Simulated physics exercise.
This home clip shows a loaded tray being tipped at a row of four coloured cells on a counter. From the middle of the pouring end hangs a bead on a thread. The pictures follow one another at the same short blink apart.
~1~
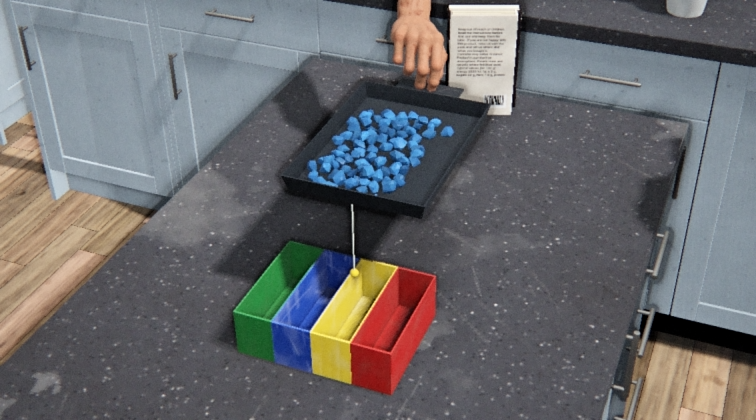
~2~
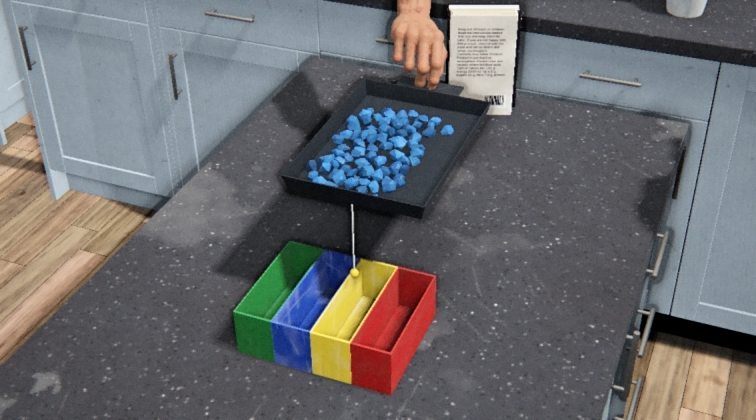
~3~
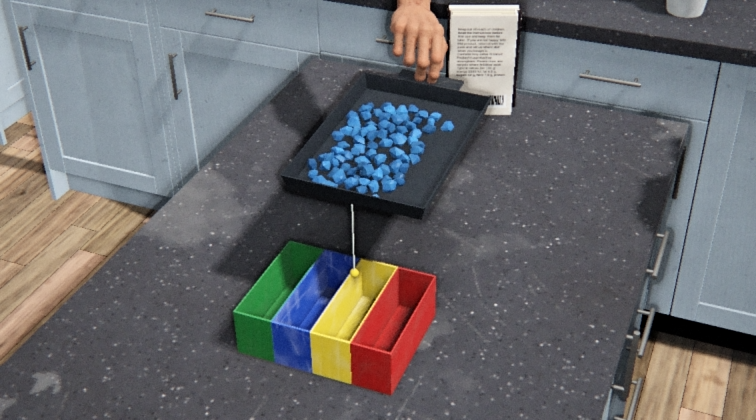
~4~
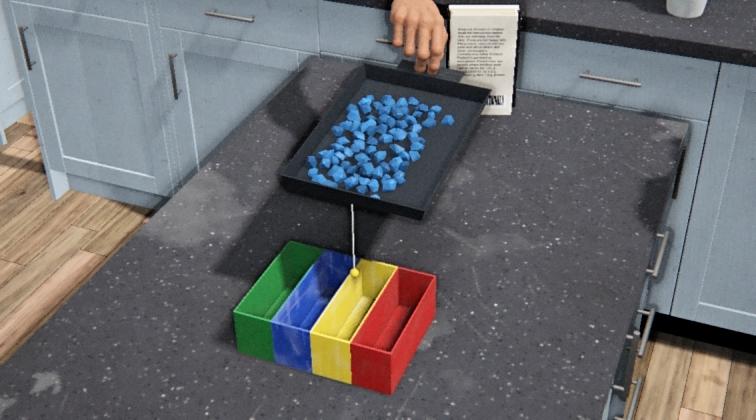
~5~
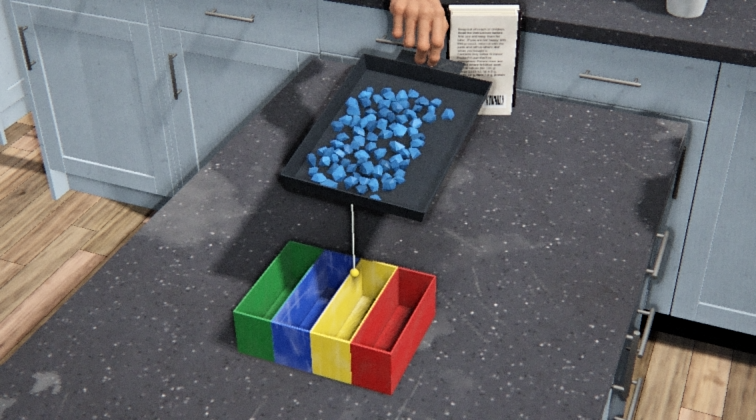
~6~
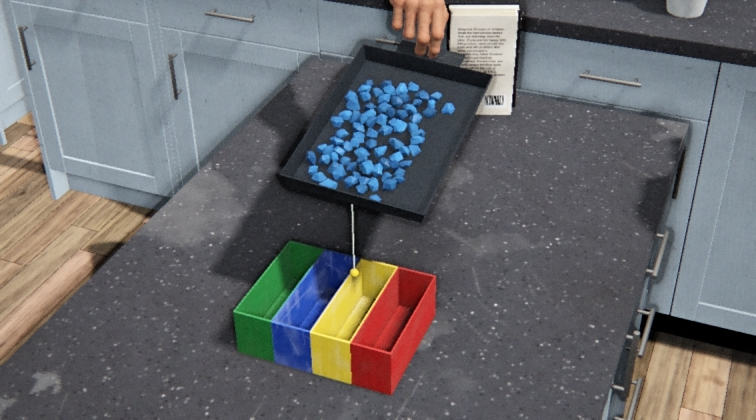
On a dark kitchen counter, a hand holds a black tray of blue stones level above a row of green, blue, yellow and red cells, a bead hanging from its near edge. The hand then raises the far end slightly, tilting the tray a little toward its near right corner, while the stones stay bunched together.
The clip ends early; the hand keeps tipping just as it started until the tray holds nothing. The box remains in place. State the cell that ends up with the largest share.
It is the red cell.
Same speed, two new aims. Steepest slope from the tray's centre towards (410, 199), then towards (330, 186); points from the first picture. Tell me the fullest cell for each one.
The cell in red, then the green one.
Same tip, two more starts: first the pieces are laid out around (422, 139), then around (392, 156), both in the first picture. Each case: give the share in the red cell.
The first gives 50 %, the second 40 %.
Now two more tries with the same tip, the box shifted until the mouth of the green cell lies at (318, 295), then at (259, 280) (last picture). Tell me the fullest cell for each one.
With the first placing it's yellow, with the second it's that red cell.
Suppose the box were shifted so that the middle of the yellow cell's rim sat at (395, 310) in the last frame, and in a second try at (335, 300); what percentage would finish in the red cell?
The first try gives 20 per cent, the second 40 per cent.
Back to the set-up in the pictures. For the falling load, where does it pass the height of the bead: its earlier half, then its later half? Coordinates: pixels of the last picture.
I'd say close to (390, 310) at first and close to (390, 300) later on.
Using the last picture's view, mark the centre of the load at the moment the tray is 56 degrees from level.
Near (379, 171).
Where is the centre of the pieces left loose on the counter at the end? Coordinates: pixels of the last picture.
Look around pixel (450, 392).
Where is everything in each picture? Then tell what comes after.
Corners of the pouring end near (287, 174) and (421, 203), level; middle of the load near (373, 149), aquarium stones; bead on its thread near (354, 273); green cell near (254, 333); blue cell near (292, 343); yellow cell near (331, 354); red cell near (371, 365), in the first frame.
Corners of the pouring end near (287, 174) and (421, 203), level; middle of the load near (373, 148), in the second frame.
Corners of the pouring end near (287, 173) and (421, 205), tipped barely, lowest at the right corner; middle of the load near (372, 145), in the third frame.
Corners of the pouring end near (287, 173) and (421, 206), tipped a little, lowest at the right corner; middle of the load near (372, 141), in the fourth frame.
Corners of the pouring end near (287, 173) and (421, 208), tipped a little, lowest at the right corner; middle of the load near (372, 137), in the fifth frame.
Corners of the pouring end near (286, 172) and (421, 210), tipped a little, lowest at the right corner; middle of the load near (372, 133); green cell near (254, 333); blue cell near (292, 343); yellow cell near (331, 354); red cell near (371, 365), in the sixth frame.
Shortly afterwards, tray tipped steeply; the whole lot on the tray.
Next, tray tipped right over; near half on the tray; a little in the red cell; only a few in the yellow cell; only a few in the blue cell; near a third falling or outside the box.
Some moments later, tray tipped past a quarter turn; near half in the red cell; near a quarter in the yellow cell; a little in the blue cell; near a quarter falling or outside the box.
In the end, tray tipped past a quarter turn; near half in the red cell; near a quarter in the yellow cell; a little in the blue cell; none at all in the green cell; near a quarter outside the box.
